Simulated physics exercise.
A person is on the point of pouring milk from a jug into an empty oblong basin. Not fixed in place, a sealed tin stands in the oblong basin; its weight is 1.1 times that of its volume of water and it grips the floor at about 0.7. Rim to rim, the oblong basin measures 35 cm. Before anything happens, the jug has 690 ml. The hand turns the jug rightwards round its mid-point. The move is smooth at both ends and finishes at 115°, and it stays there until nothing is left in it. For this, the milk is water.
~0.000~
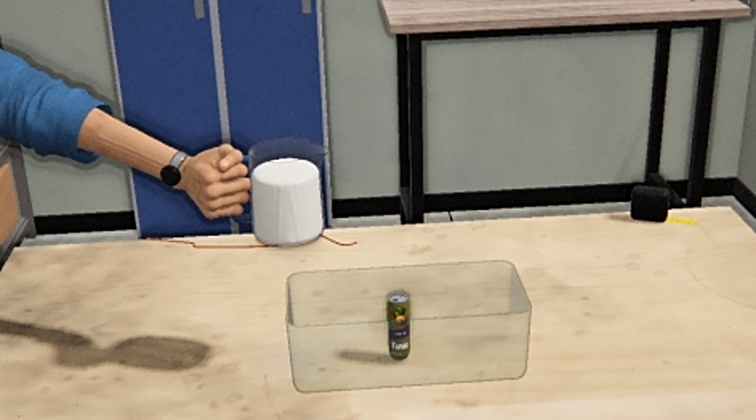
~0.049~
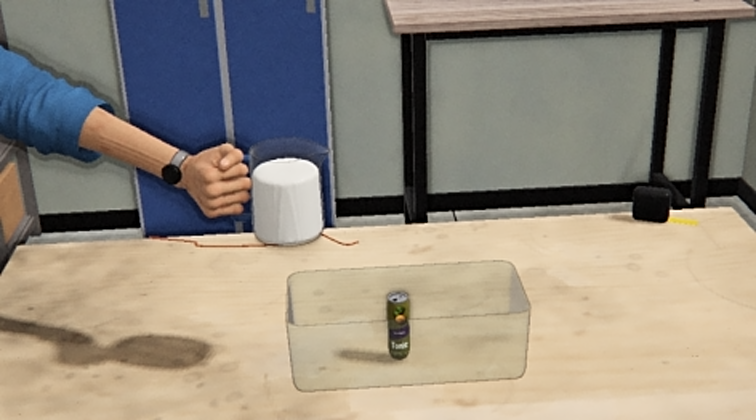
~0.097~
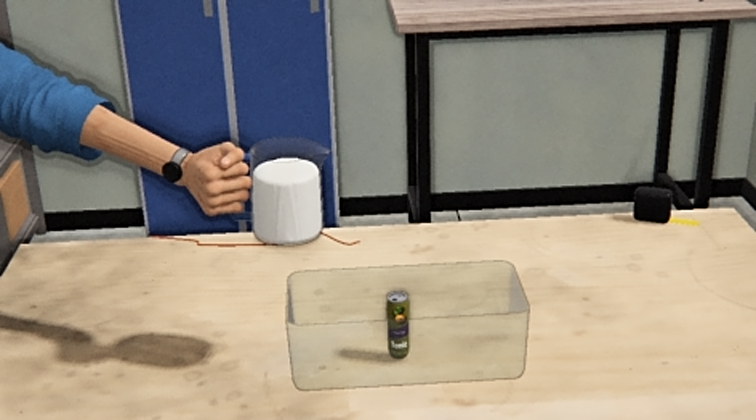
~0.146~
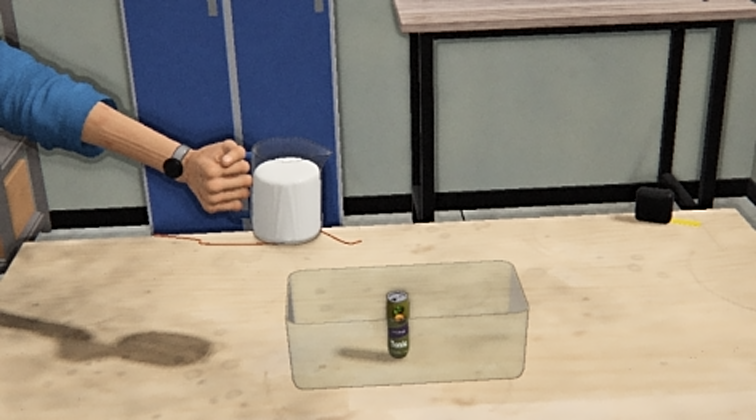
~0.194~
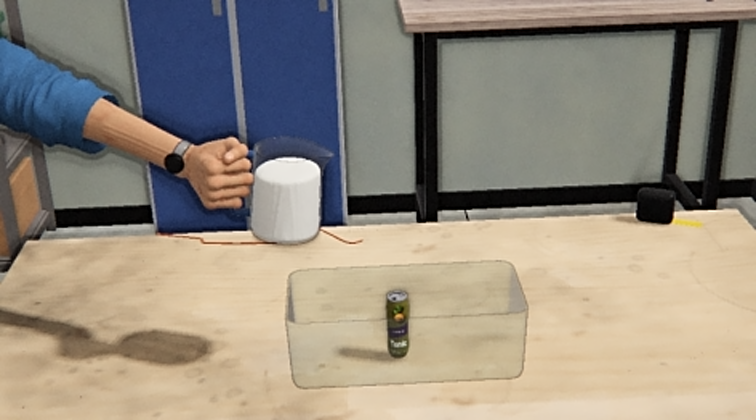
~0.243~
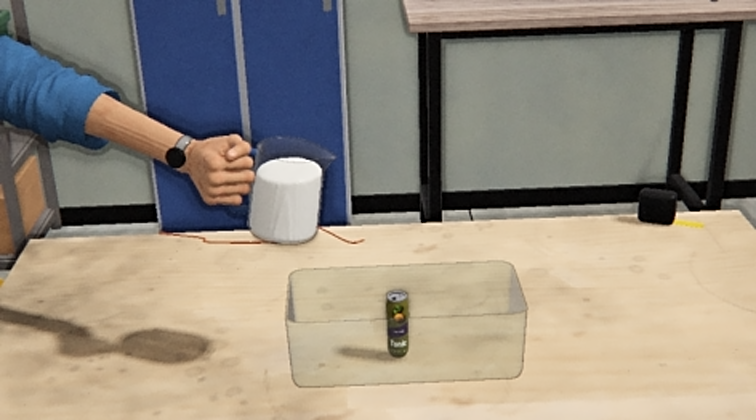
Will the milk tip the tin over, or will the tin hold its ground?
It is tipped.
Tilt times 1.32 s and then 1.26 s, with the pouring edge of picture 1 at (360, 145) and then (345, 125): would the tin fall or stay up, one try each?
In the first try it remains standing; in the second it remains standing.
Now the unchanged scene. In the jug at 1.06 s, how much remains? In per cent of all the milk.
Close to 32 percent of the total.
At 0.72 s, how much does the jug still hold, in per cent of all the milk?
90 %.
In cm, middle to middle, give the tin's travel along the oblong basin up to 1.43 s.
Around 5 centimetres.
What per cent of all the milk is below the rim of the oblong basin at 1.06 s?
That comes to about 42 percent.
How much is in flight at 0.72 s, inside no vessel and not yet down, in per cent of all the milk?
At that moment, about 10 percent.
After 0.72 s the tilt is 65° and 90 per cent is still to pour; the tin stands where it began.
After 1.06 s the tilt is 105° and 32 per cent is still to pour; the tin stands where it began.
After 1.43 s the tilt is 115° and 1 per cent is still to pour; the tin leans 27°.
After 1.82 s the tilt is 115° and 0 per cent is still to pour; the tin lies on its side.
In the end the tin lies on its side.
